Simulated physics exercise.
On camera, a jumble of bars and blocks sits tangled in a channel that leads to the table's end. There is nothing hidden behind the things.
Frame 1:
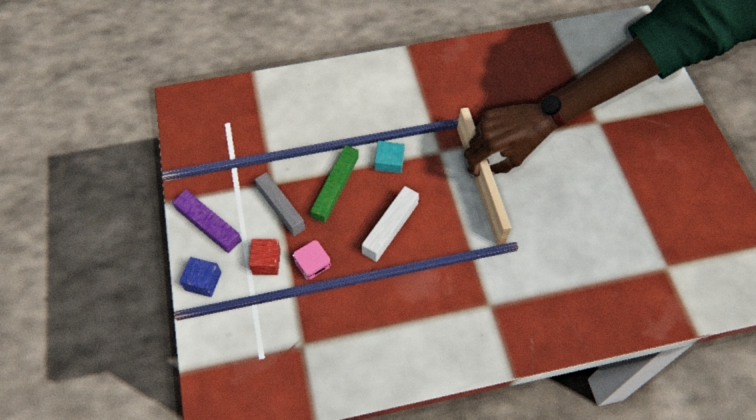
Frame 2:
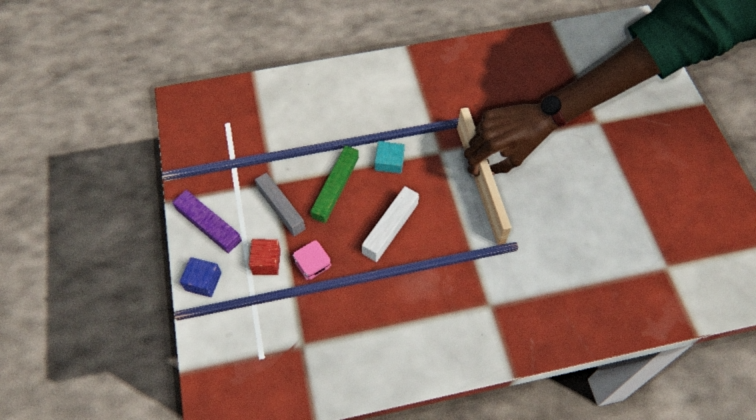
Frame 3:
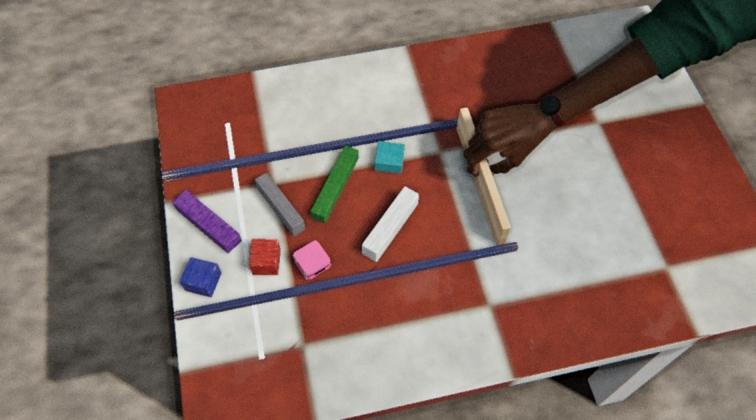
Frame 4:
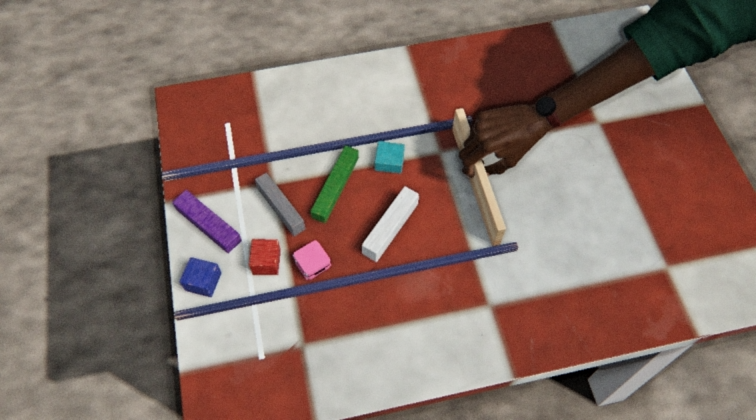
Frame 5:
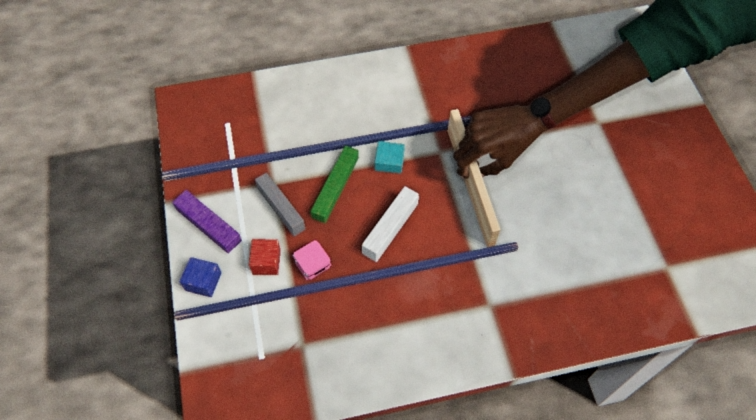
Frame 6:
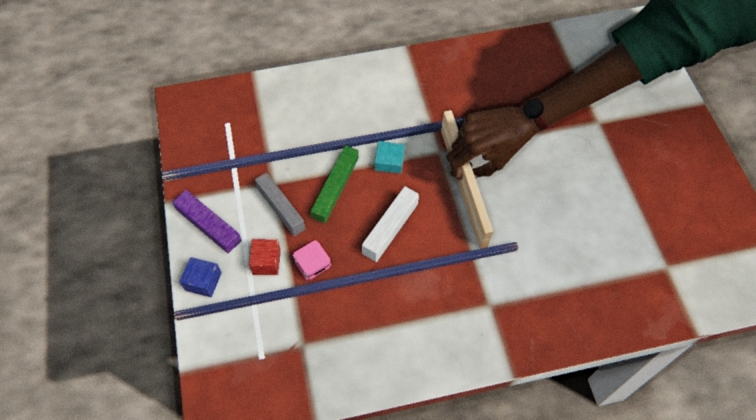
We see colored bars and blocks lying scattered between two dark blue rails on a checkered table, while a hand holding a wooden board at the right stays nearly still, then slides it slightly left without touching them.
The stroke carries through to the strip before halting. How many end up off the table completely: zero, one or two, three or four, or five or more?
One or two.
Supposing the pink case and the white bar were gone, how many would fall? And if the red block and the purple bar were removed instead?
Going first to second: 0 and 0.
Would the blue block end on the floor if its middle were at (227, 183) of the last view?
I reckon from there it stays aboard.
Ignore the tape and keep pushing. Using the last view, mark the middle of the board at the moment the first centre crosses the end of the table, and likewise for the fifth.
At (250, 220) for the first, at (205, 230) for the fifth.
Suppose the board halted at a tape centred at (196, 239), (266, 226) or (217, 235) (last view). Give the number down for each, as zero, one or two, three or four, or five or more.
Number fallen at each tape, in order - at least five, no fall at all, three to four.
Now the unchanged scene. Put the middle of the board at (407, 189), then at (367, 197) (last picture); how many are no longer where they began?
That makes 2 at the first spot and 3 at the second.
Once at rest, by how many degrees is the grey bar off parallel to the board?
Near 15 degrees.
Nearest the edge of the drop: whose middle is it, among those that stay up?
Answer: The purple bar.
Early on, none off yet; blue block at rest near (201, 277); purple bar at rest near (207, 221); red block at rest near (265, 257).
Finally, the number that fall off is one or two; lost, blue block.
